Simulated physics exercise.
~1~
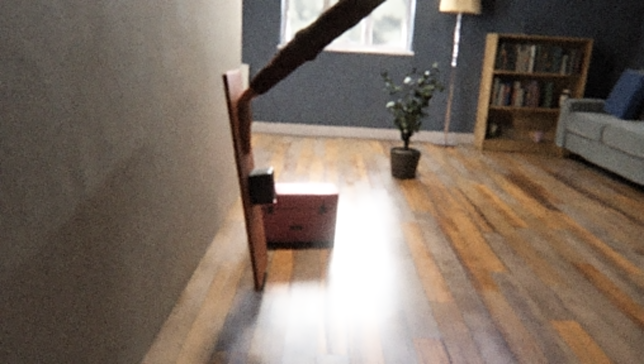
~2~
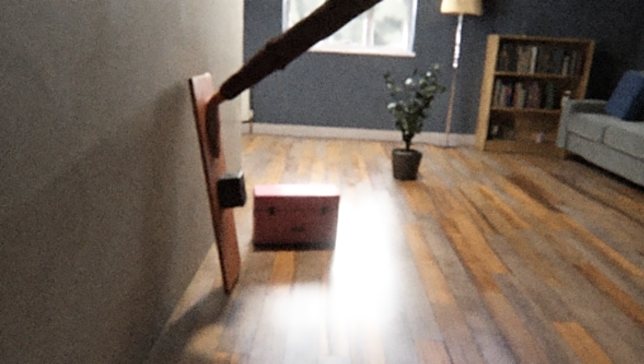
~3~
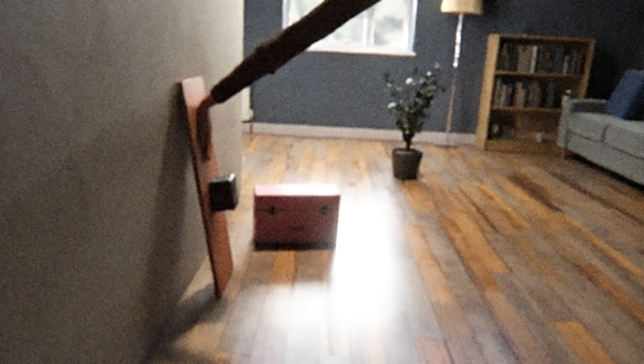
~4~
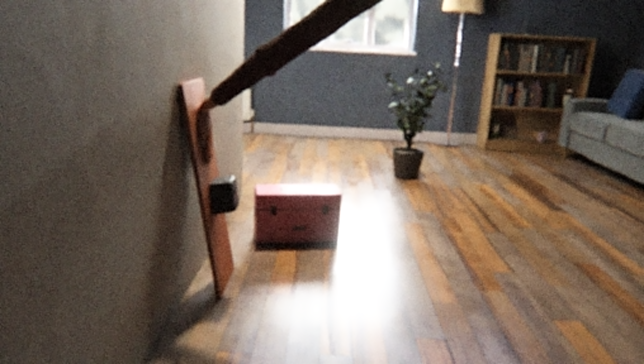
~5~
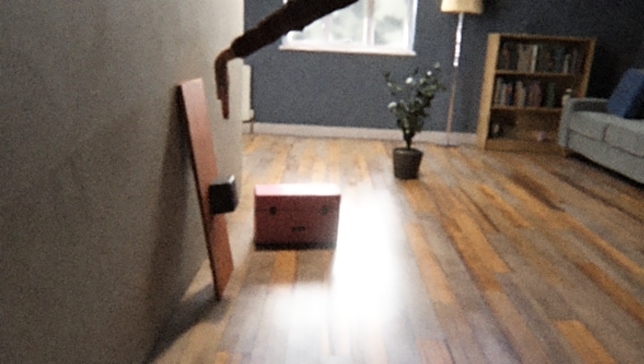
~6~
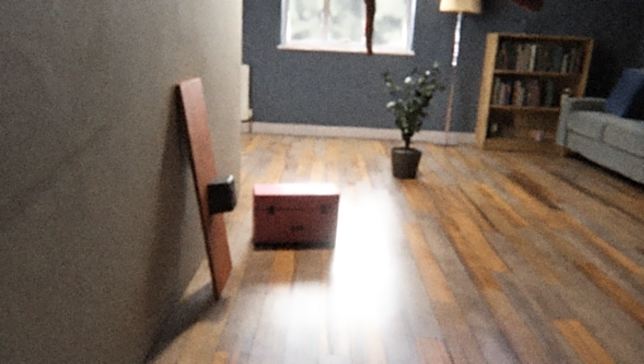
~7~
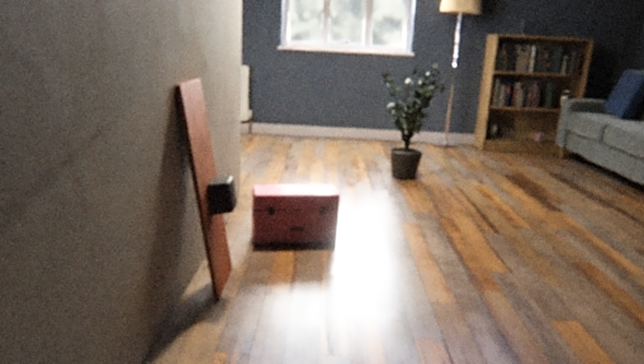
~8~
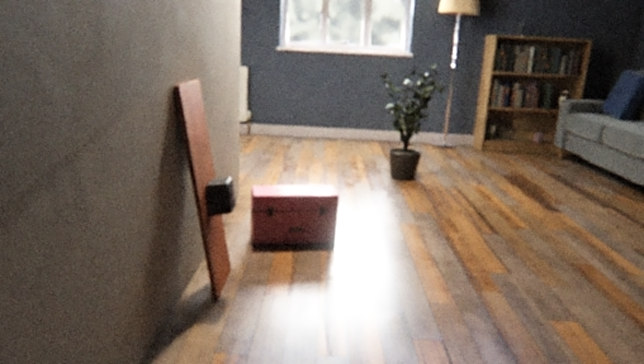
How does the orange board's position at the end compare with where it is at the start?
At the end the orange board is farther to the left, leaning against the wall with a wider gap between it and the pink toolbox. At the start it stands farther right, close to the toolbox and partly in front of it.
